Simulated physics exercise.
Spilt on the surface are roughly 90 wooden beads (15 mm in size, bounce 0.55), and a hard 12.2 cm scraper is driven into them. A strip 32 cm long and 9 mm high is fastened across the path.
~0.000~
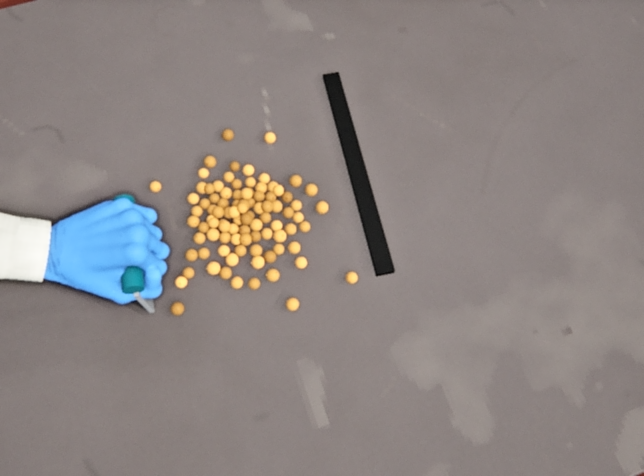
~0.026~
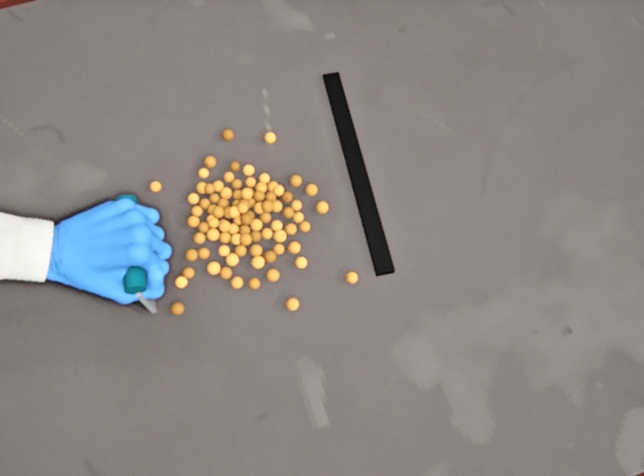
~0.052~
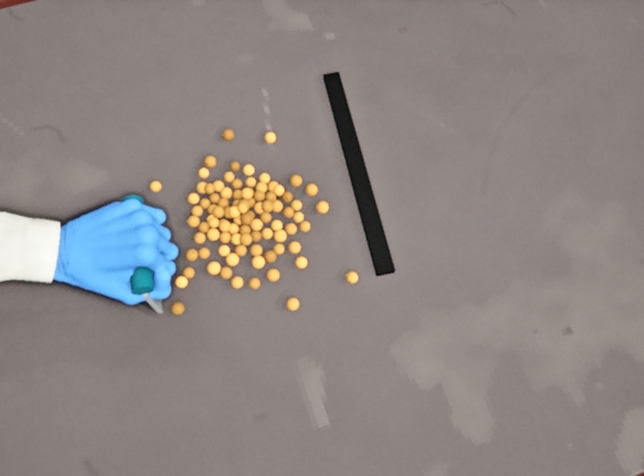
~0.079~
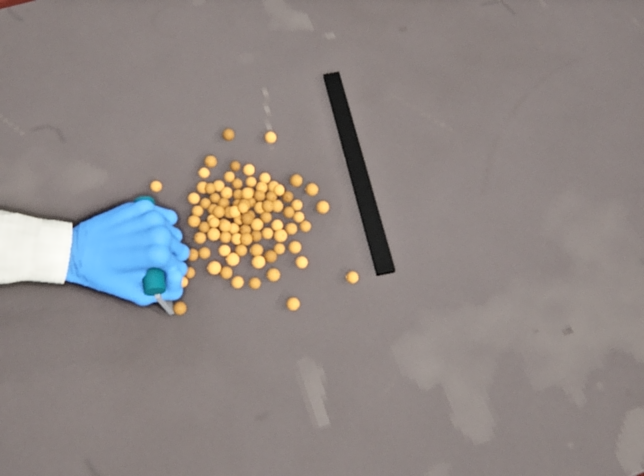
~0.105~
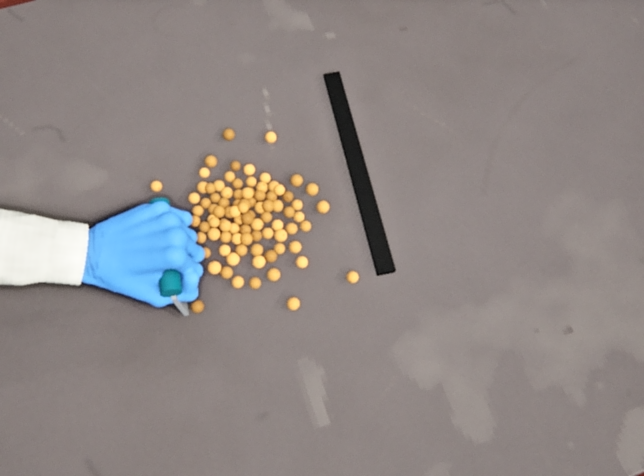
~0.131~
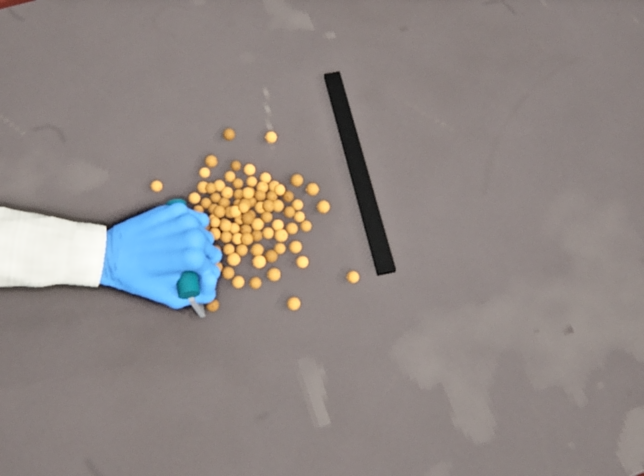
We see a blue-gloved hand holding a teal-handled tool beside a scattered pile of small tan beads on a grey surface; it slides rightward into the pile's left edge, shifting a few beads, while a black strip beyond stays still.
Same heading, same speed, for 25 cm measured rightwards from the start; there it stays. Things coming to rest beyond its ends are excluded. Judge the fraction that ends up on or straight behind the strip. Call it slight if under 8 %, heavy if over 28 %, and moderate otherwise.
Slight.
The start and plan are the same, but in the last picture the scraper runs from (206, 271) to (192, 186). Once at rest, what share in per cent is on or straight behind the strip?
Above 15.
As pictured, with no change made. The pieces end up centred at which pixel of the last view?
(285, 191).
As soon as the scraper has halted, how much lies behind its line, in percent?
Some 70 percent.
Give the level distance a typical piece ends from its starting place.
About 6 cm.
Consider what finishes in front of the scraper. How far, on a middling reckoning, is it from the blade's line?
It's around 25 cm.
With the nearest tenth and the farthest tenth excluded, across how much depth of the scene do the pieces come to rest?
Around 58 centimetres.
Then, at 0.32 s, scraper 20 cm from its start, spill 21 cm wide; elsewhere 100 %.
After 0.51 s, scraper 28 cm from its start, spill 37 cm wide; on or straight behind the strip 5 %, elsewhere 95 %.
Then, at 0.68 s, scraper 28 cm from its start, spill 48 cm wide; on or straight behind the strip 5 %, elsewhere 95 %.
At rest (1.9 s), on or straight behind the strip 5 %, elsewhere 95 %.
